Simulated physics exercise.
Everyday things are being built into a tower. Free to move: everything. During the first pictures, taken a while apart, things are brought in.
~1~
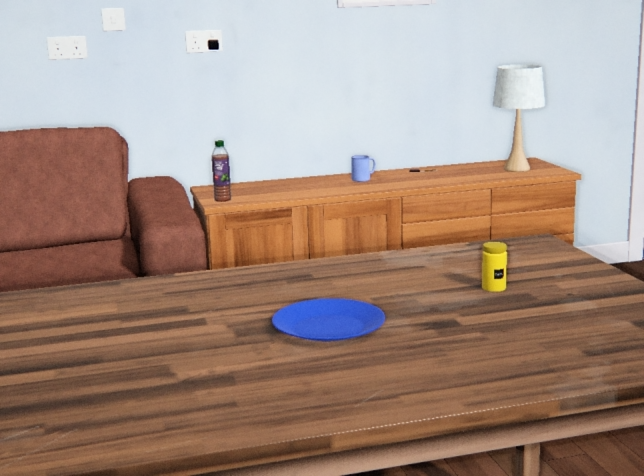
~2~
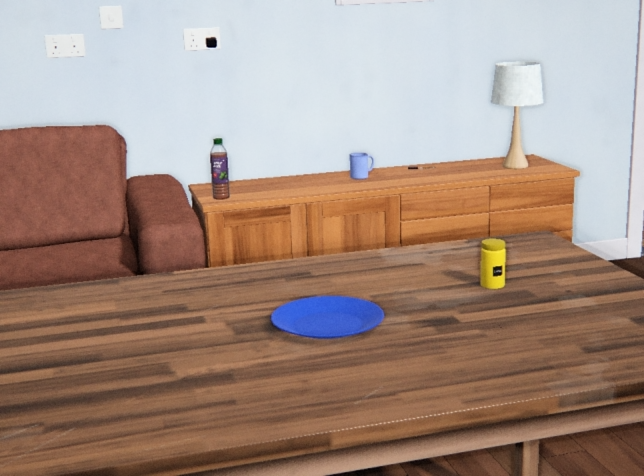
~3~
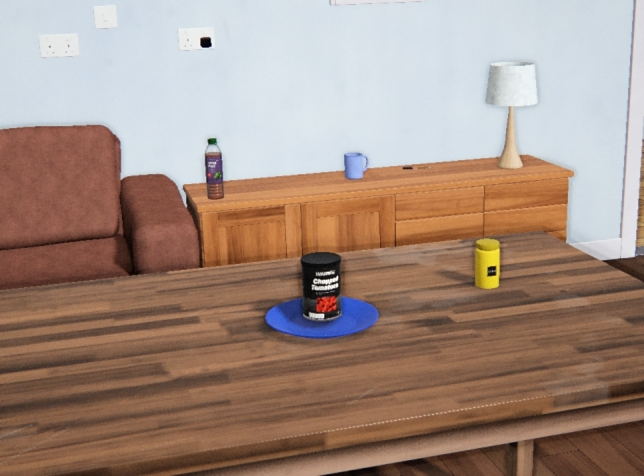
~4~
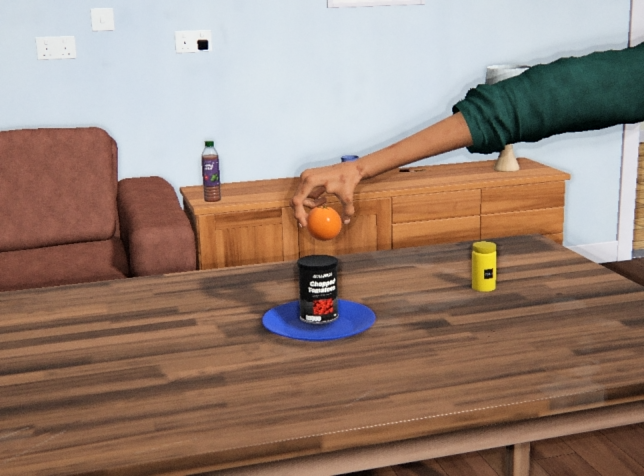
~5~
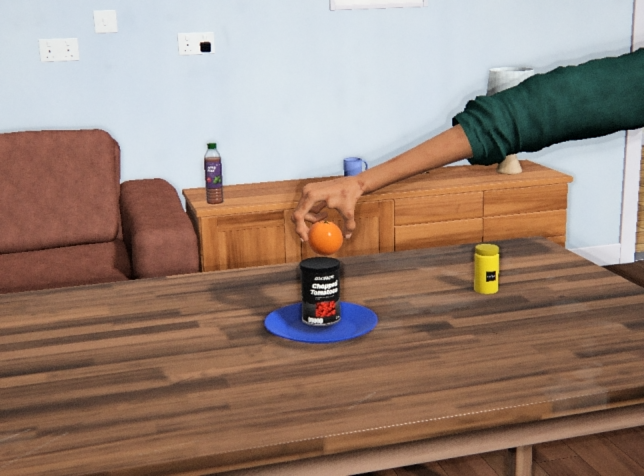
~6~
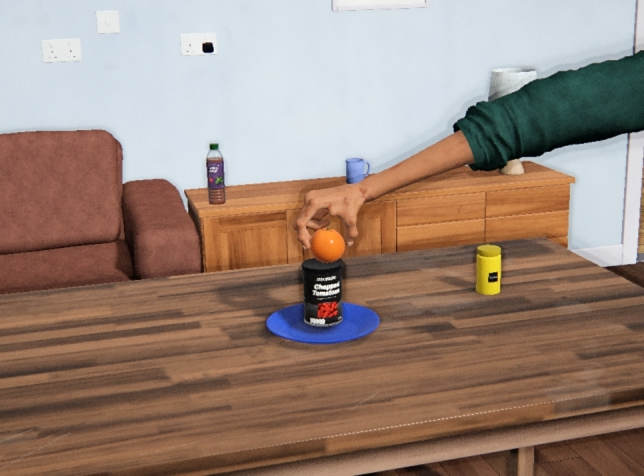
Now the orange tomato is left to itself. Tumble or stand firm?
It stays intact.
Then, 0.50 s past the last view, nothing moves.
Then, 1.30 s past the last view, orange tomato resting near (327, 246).
Finally, all 4 still in place. Final places as the last picture's camera would see them, orange tomato near (327, 246). The pile keeps its balance.
